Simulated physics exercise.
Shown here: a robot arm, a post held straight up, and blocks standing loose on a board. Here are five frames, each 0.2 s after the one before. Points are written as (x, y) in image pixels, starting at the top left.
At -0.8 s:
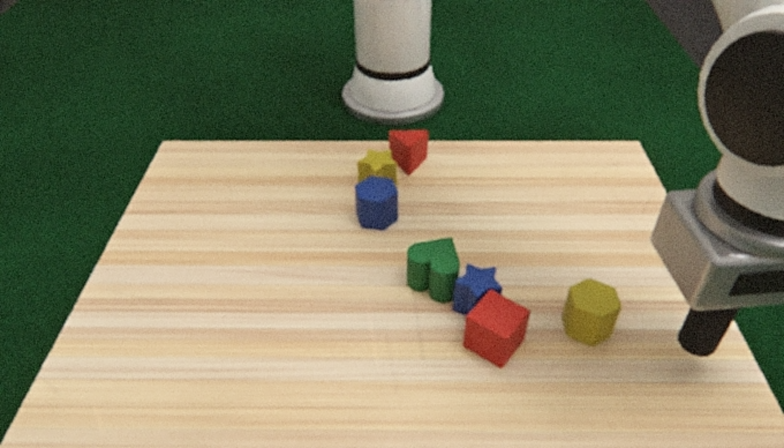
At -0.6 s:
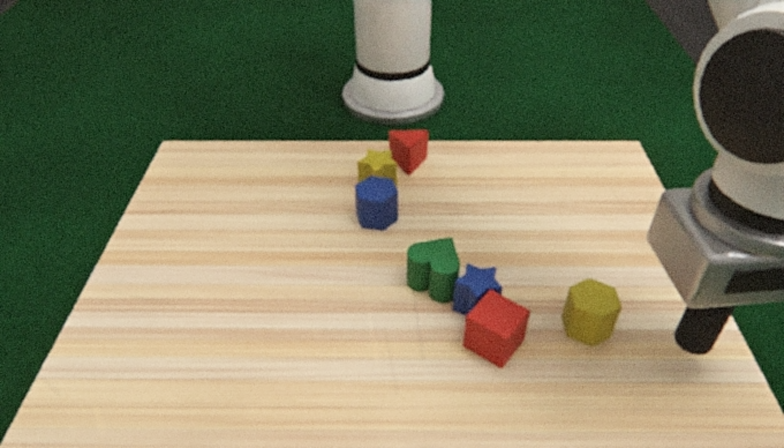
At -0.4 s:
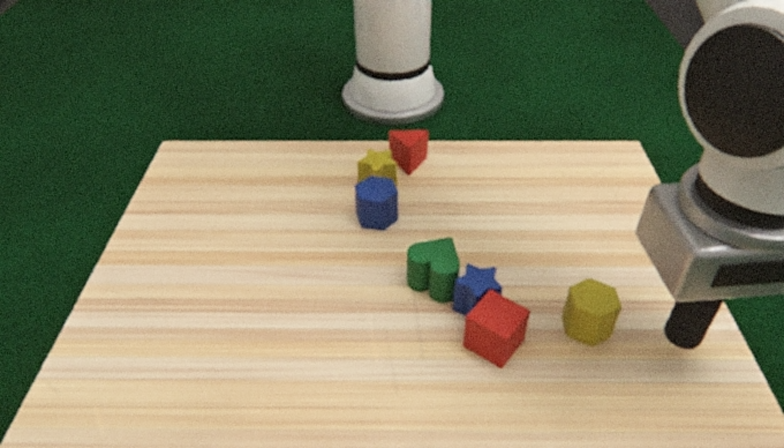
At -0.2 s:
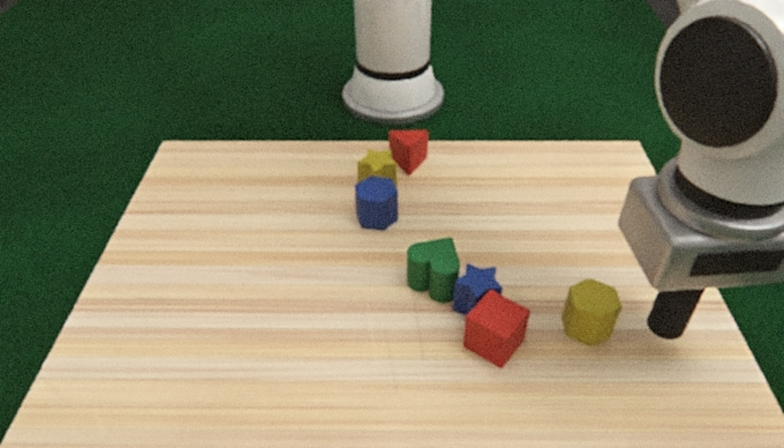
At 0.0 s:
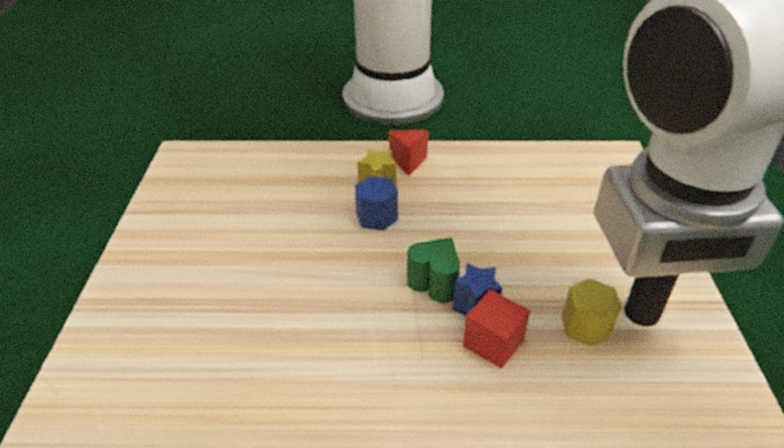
On a light wooden board over a green surface, a robot arm holding a dark upright post moves slowly left from the right side toward the yellow hexagon, while the red, blue, green and yellow blocks stay still.
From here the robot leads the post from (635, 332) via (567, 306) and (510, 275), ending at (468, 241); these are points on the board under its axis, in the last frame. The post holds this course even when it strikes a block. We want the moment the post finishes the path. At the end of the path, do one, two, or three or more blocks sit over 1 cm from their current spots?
I'm going with one.
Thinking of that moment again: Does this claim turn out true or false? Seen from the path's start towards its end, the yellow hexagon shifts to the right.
That is false.
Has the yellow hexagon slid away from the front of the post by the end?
Going by the path, yes.
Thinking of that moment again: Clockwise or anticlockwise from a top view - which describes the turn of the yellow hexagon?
The answer is counter-clockwise.
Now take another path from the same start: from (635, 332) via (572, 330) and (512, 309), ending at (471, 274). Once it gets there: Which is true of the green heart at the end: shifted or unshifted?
The push reaches it.
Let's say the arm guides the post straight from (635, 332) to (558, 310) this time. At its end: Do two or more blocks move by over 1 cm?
Answer: No.
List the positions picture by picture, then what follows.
Post's lower end at (696, 344); blue star block at (480, 278); yellow hexagon at (595, 296), in the first picture.
Post at (692, 342); blocks still, in the second picture.
Post at (682, 337); blocks still, in the third picture.
Post at (664, 328); blocks still, in the fourth picture.
Post at (641, 315); blue star block at (480, 278); yellow hexagon at (595, 296), in the fifth picture.
What follows on the original path. One third of the way, post at (571, 290); yellow hexagon at (540, 288), turned 35° anticlockwise.
Two thirds of the way, post at (513, 259); yellow hexagon at (531, 288), turned 50° anticlockwise.
At the end, post at (469, 225); blue star block still; yellow hexagon at (531, 288), turned 50° anticlockwise.
